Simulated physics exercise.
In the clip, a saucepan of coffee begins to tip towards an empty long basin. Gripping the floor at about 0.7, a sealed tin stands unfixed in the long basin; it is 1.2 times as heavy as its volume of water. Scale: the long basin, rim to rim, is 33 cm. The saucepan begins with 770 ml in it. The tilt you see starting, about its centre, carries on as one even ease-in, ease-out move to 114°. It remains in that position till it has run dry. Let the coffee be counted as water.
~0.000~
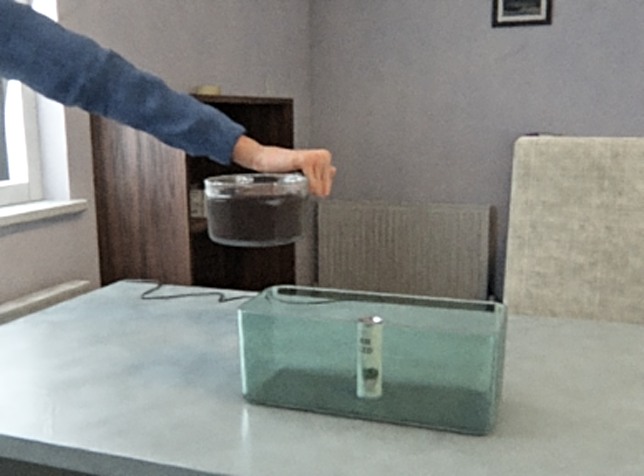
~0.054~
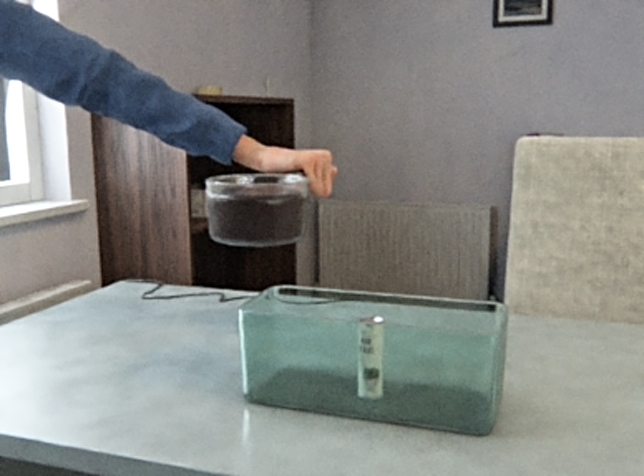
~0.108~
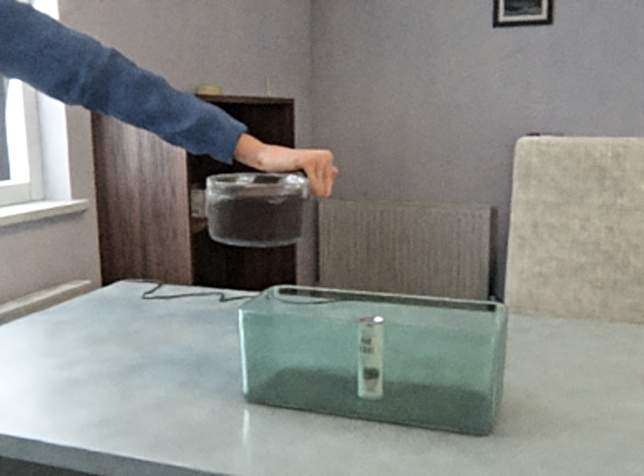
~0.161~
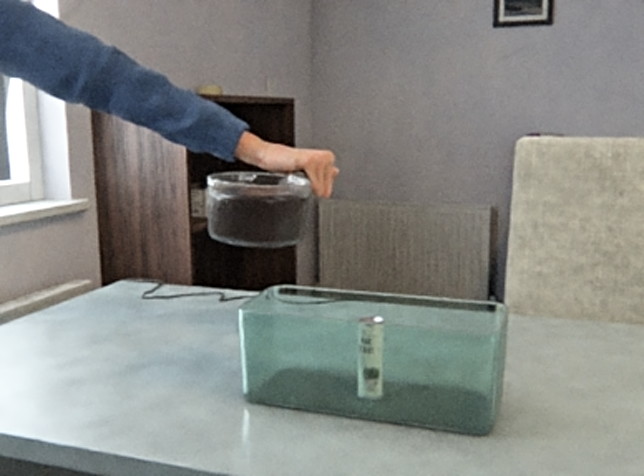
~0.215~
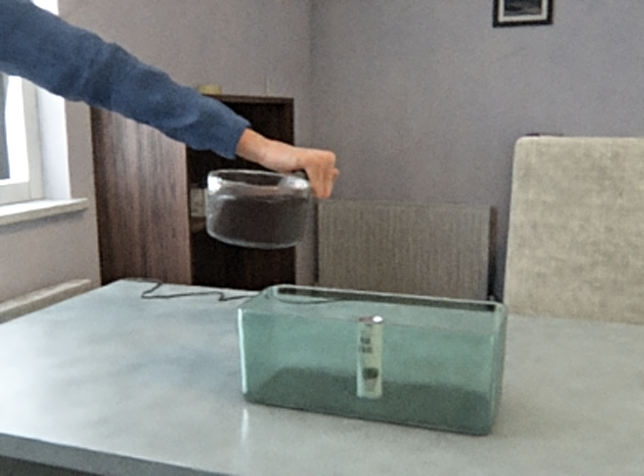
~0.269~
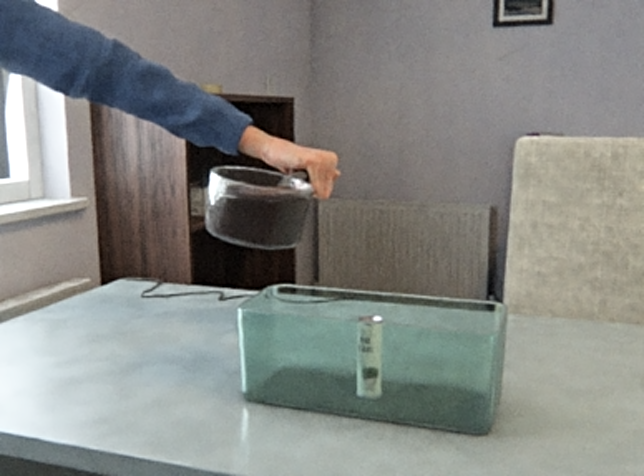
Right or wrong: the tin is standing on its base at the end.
Right, it is standing.
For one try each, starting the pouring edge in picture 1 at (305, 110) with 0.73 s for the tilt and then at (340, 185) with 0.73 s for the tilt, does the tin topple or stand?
First it tips over; then it stays on its base.
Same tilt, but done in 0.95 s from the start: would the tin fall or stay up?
In that case the tin stays vertical.
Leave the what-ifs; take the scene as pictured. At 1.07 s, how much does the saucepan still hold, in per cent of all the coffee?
Some 9 per cent.
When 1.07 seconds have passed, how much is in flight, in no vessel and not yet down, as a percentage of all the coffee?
Something like 8 per cent is in the air then.
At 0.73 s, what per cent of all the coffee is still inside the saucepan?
At that time about 58 in a hundred parts are still held.
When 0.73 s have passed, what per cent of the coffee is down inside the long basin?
Fraction in basin: Approx. 14%.
After 0.73 s the tilt is 68° and 59 per cent is still to pour; the tin stands where it began.
After 1.07 s the tilt is 105° and 9 per cent is still to pour; the tin stands where it began.
After 1.42 s the tilt is 114° and 0 per cent is still to pour; the tin stands where it began.
After 1.80 s the tilt is 114° and 0 per cent is still to pour; the tin stands where it began.
In the end the tin stands where it began.
